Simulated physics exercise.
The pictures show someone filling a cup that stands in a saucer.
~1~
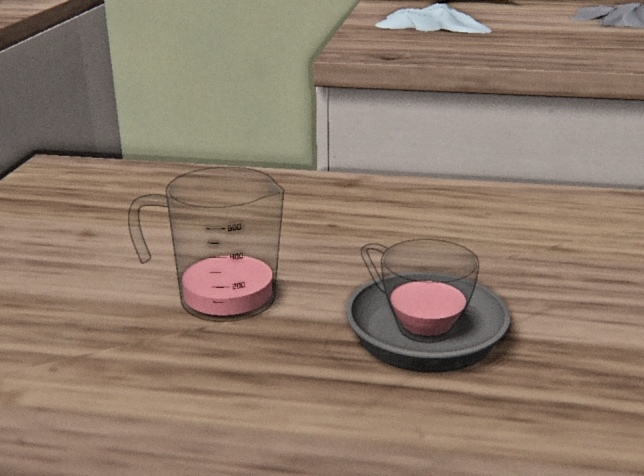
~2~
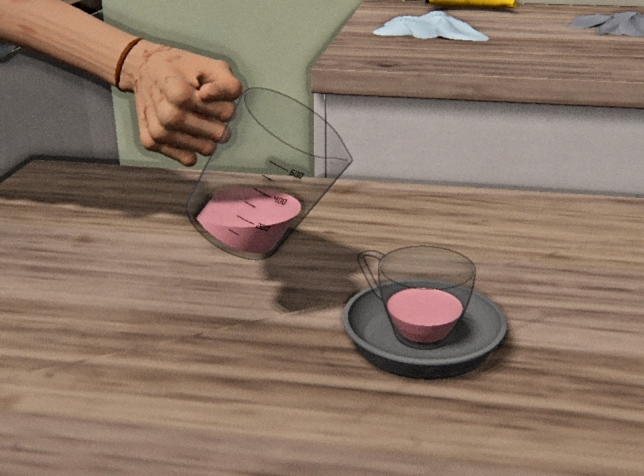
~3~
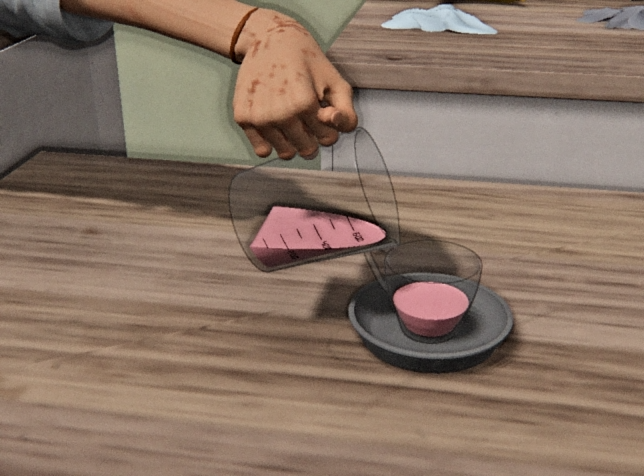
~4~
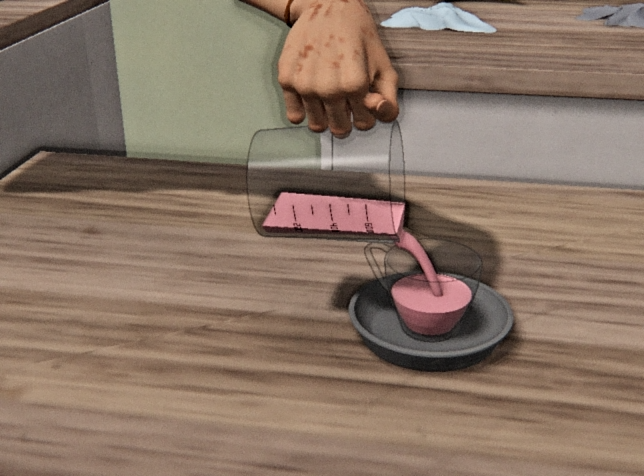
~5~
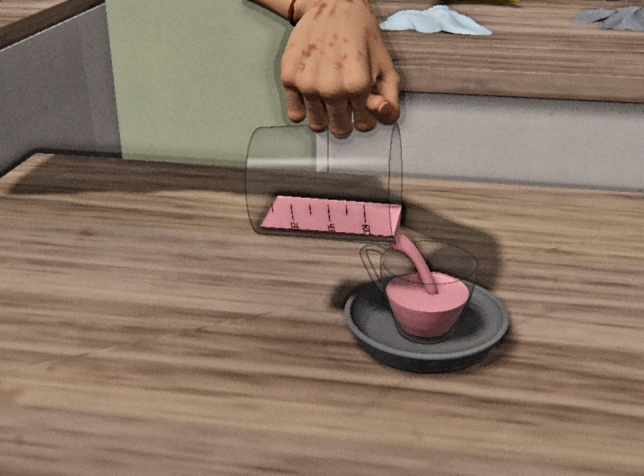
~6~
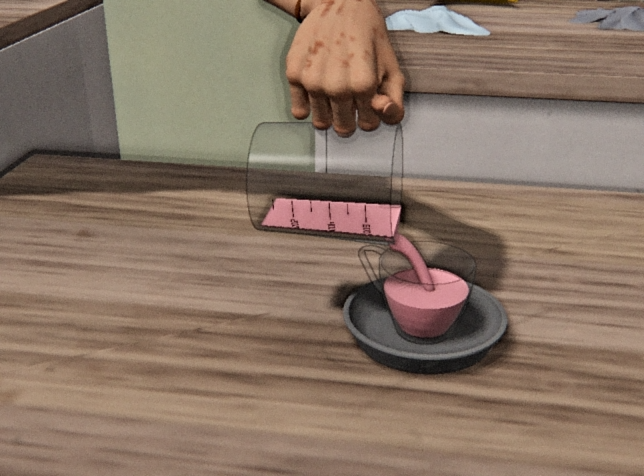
A wooden kitchen table is seen from slightly above, with a pale green wall and another wooden counter behind it. A clear measuring jug of pink milk stands left of a clear cup, partly filled with the same pink, on a dark grey saucer. A hand lifts the jug, carries it right, tilts it nearly level and pours a pink stream, raising the cup's level, while the view shifts very slightly.
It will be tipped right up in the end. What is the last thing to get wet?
It fits in the cup.
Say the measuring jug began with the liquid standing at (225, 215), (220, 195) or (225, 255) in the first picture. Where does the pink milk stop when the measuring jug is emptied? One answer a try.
One after the other: Over both, floods the top, saucer too.
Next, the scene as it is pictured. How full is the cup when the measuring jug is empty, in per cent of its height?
Some 75 per cent.
A moment on, the cup is about two thirds full; the saucer is dry.
Further on, the cup is about three quarters full; the saucer is dry.
When it is over, the cup is about three quarters full; the saucer is dry.
